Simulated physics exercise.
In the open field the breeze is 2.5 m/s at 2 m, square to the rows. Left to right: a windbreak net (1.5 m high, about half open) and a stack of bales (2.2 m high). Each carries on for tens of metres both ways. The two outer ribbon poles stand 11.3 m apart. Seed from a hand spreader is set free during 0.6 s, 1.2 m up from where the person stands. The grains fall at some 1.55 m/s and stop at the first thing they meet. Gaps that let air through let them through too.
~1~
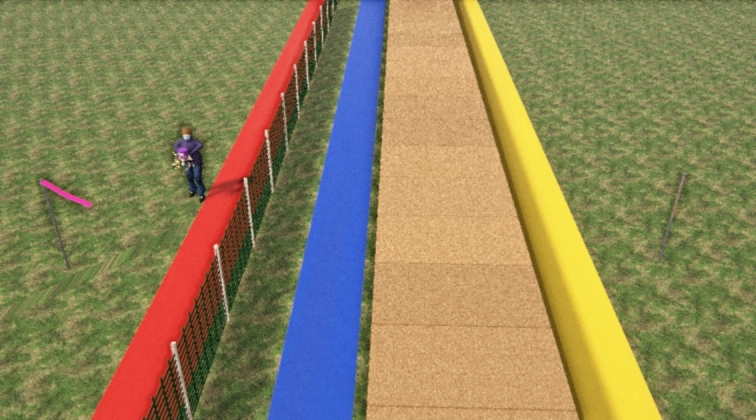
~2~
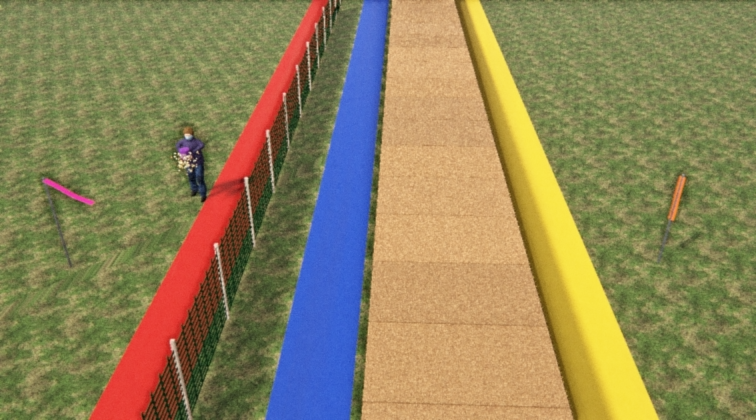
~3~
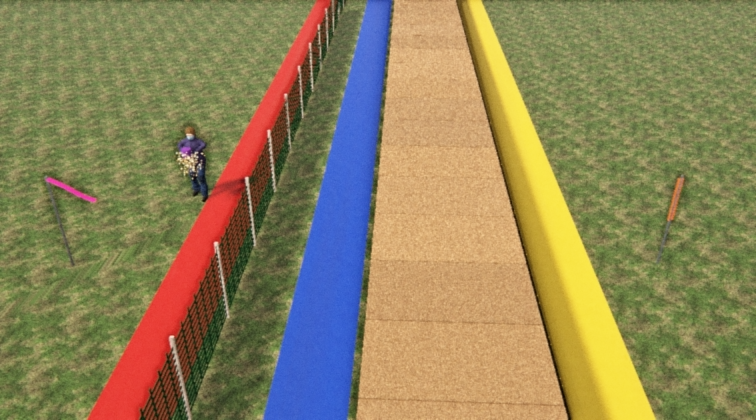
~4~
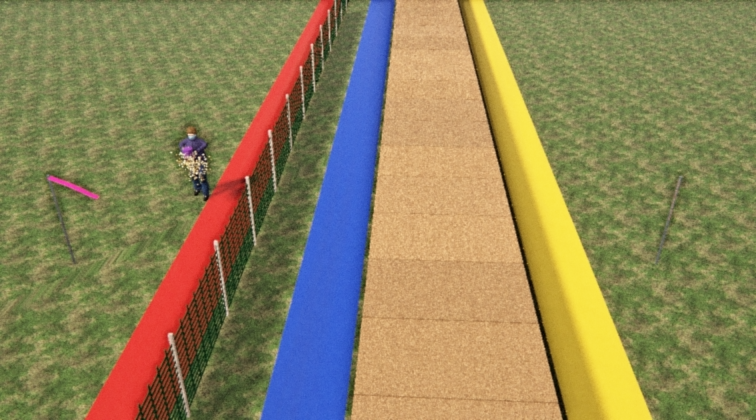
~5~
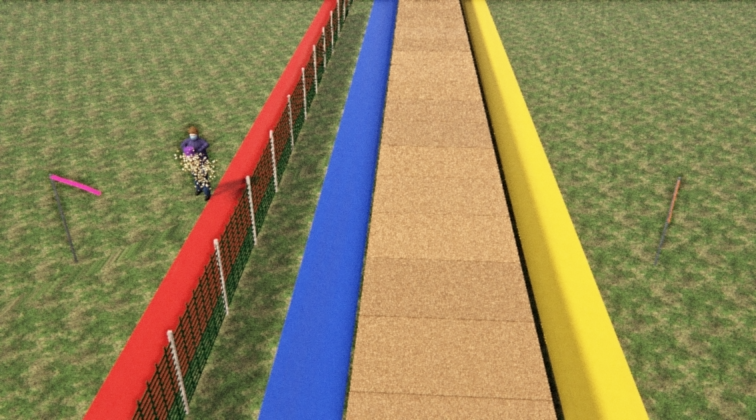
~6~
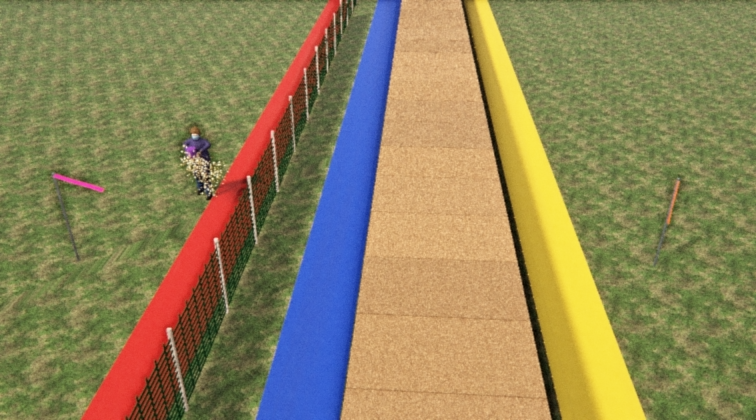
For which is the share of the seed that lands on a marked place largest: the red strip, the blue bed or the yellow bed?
The red one.
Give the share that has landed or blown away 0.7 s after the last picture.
Some 45 per cent.
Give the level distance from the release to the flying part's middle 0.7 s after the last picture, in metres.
Roughly 1.0 m.
Then, 0.7 s after the last picture, 44 % lies on the red strip, 0 % on the yellow bed and 0 % on the blue bed; 45 % has touched down or left; the middle of what still flies is 0.3 m above the low ground, near (231, 196).
Then, 1.5 s after the last picture, 90 % lies on the red strip, 0 % on the yellow bed and 0 % on the blue bed; 97 % has touched down or left.
Then, 3.0 s after the last picture, 91 % lies on the red strip, 0 % on the yellow bed and 0 % on the blue bed; 100 % has touched down or left.
Then, 7.5 s after the last picture, 91 % lies on the red strip, 0 % on the yellow bed and 0 % on the blue bed; 100 % has touched down or left.
Then, 44.5 s after the last picture, 91 % lies on the red strip, 0 % on the yellow bed and 0 % on the blue bed; 100 % has touched down or left.
